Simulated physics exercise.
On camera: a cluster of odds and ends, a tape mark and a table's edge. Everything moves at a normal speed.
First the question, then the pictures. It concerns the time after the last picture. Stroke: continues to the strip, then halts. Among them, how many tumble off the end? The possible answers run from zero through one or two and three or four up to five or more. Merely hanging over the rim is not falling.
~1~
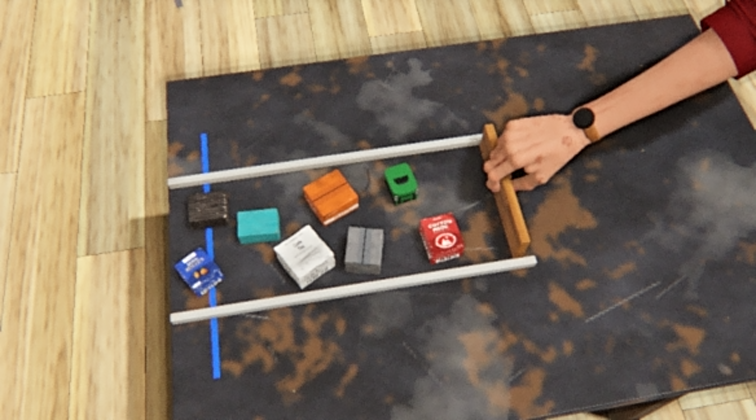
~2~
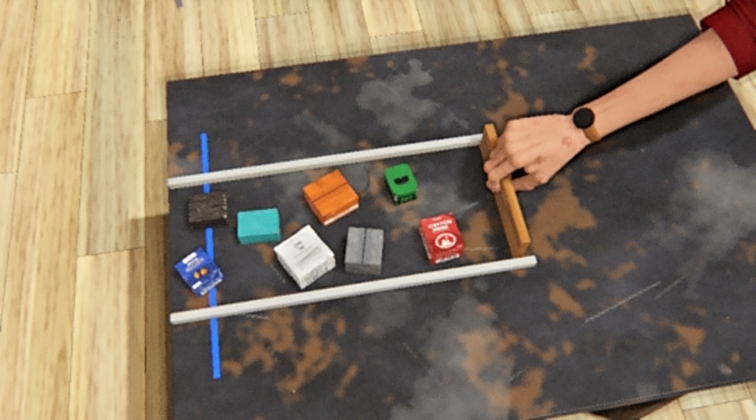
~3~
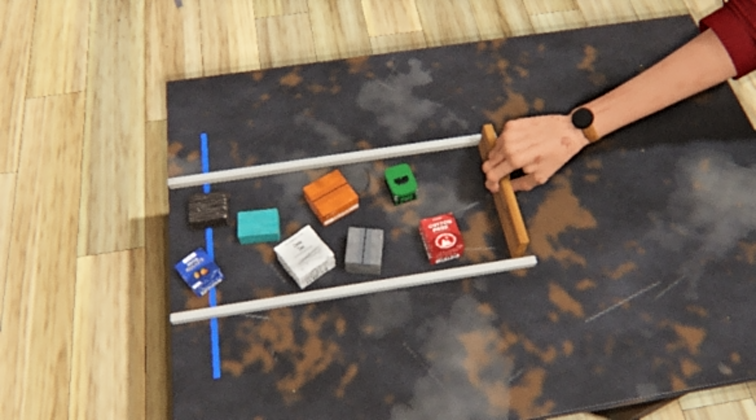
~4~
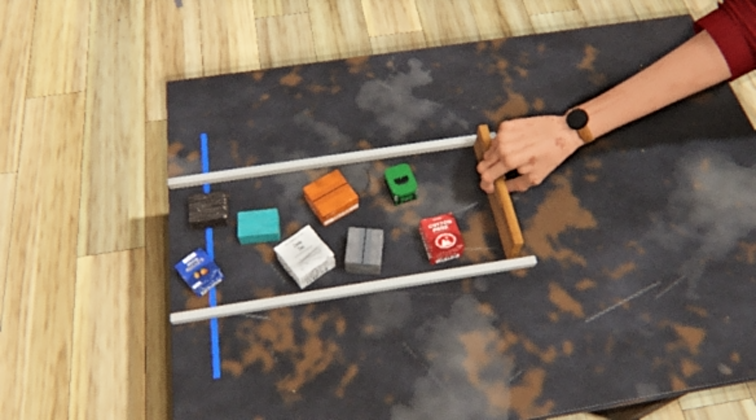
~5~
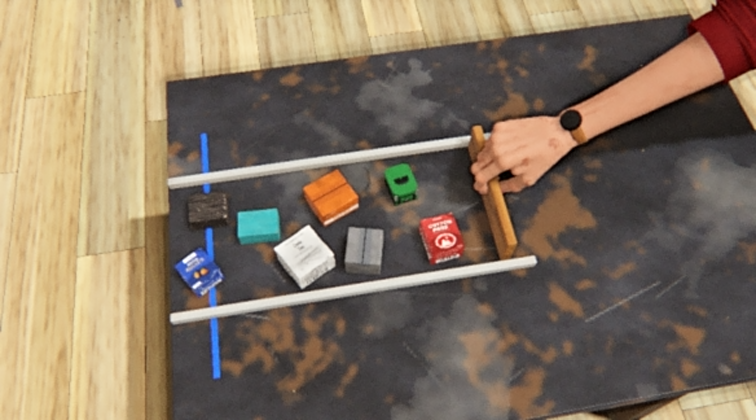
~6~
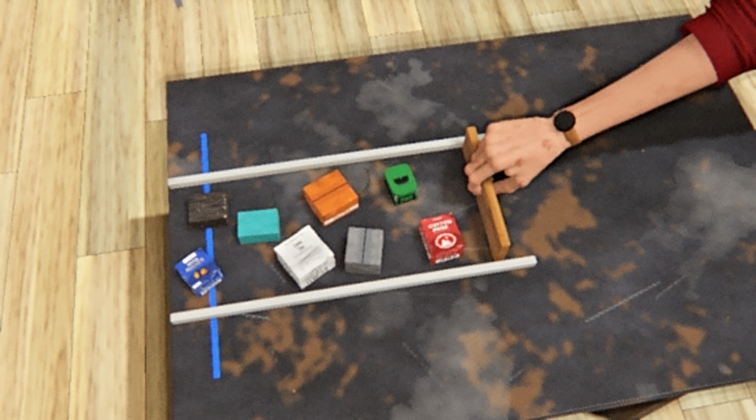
Looks like at least five go over the edge.
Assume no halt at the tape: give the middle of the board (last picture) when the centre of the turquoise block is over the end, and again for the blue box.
Around (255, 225), then around (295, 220).
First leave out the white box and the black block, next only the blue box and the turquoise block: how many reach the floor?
The count is 4 in one try and 4 in the other, in that order.
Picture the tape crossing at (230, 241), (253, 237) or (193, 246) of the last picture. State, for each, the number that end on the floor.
Result per try: 4; 3; 6.
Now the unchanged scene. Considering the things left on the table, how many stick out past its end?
I make it 0.
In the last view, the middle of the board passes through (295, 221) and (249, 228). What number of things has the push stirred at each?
Tally at point one: 8; at point two: 8.
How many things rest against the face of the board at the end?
It's touching 2 at the end.
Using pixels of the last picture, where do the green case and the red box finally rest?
Okay, so first (194, 214), and next (192, 276).
A little later, none off yet; blue box at rest near (200, 272); black block at rest near (209, 210); turquoise block at rest near (259, 227).
When it is over, the number that fall off is five or more; down, grey box, orange box, white box, turquoise block, black block and blue box.
